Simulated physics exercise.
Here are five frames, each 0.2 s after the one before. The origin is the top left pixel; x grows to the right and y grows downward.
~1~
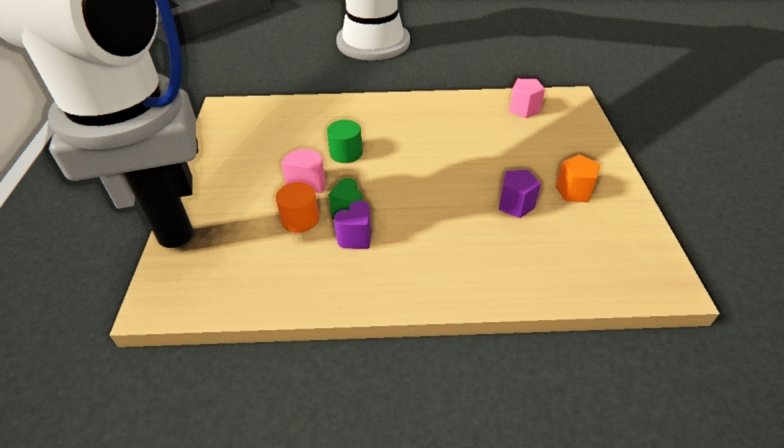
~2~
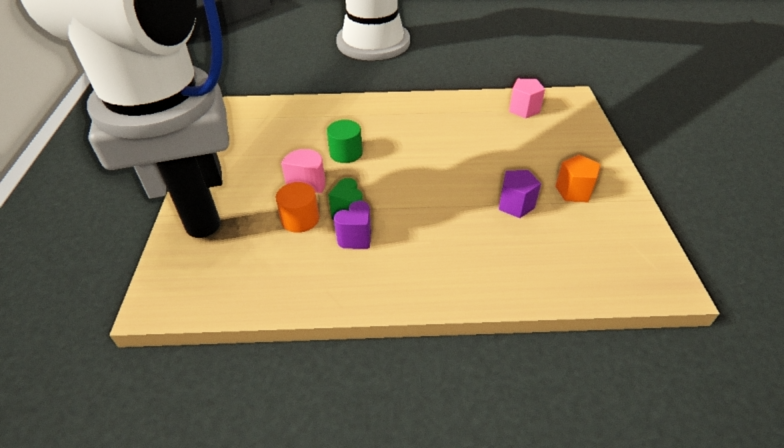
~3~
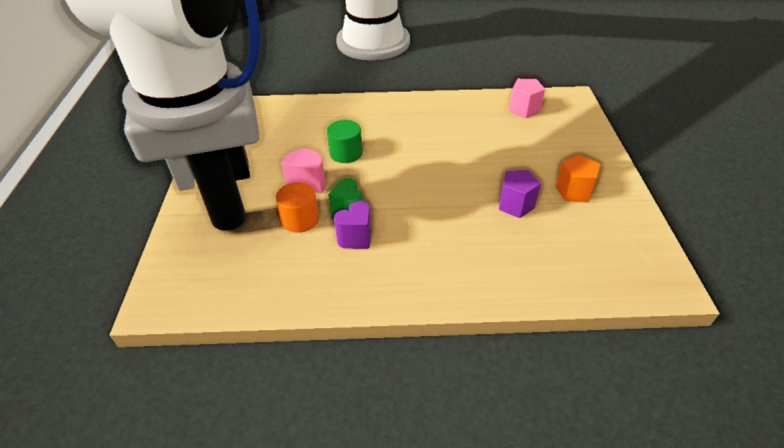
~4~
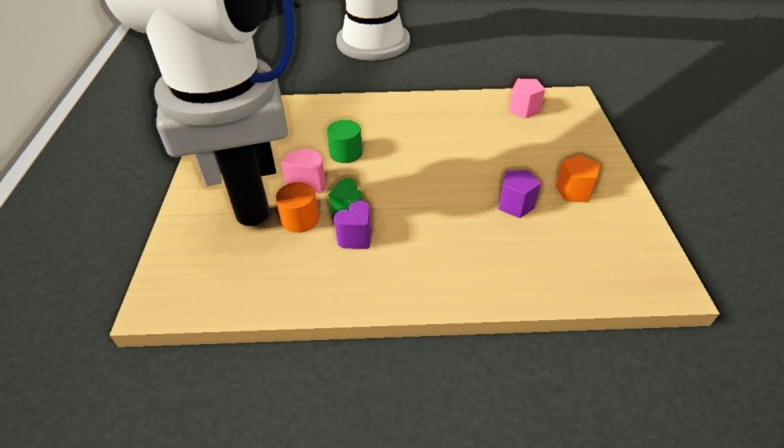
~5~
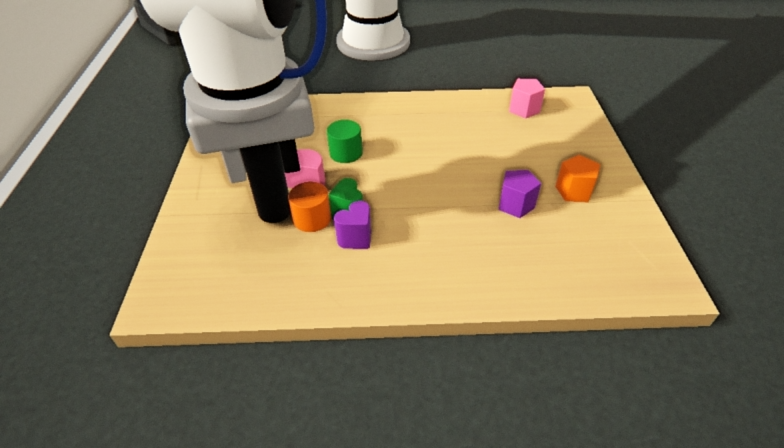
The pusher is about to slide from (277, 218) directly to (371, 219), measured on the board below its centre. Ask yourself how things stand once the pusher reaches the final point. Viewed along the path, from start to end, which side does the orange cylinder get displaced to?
Shifts right.
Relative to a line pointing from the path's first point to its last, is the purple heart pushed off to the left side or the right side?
With start-to-end as forward, it shifts right.
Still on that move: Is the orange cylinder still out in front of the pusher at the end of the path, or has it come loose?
The pusher still has the orange cylinder in front of it when the path ends.
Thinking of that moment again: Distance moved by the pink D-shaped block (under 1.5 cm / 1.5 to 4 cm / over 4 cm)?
The pink D-shaped block moves under 1.5 cm.
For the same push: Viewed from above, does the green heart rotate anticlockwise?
Yes, I think so.
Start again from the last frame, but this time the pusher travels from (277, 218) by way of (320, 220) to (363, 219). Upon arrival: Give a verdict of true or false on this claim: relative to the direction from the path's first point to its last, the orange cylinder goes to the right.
The claim holds.
What follows on the original path. One third of the way, pusher (307, 214); orange cylinder (340, 198); green heart (371, 187), turned 65° anticlockwise; purple heart (360, 216).
Two thirds of the way, pusher (340, 214); orange cylinder (372, 203); green heart (393, 184), turned 85° anticlockwise; purple heart (381, 226), turned 30° clockwise.
At the end, pusher (371, 214); pink D-shaped block still; orange cylinder (400, 210); green heart (401, 183), turned 100° anticlockwise; purple heart (389, 233), turned 60° clockwise.
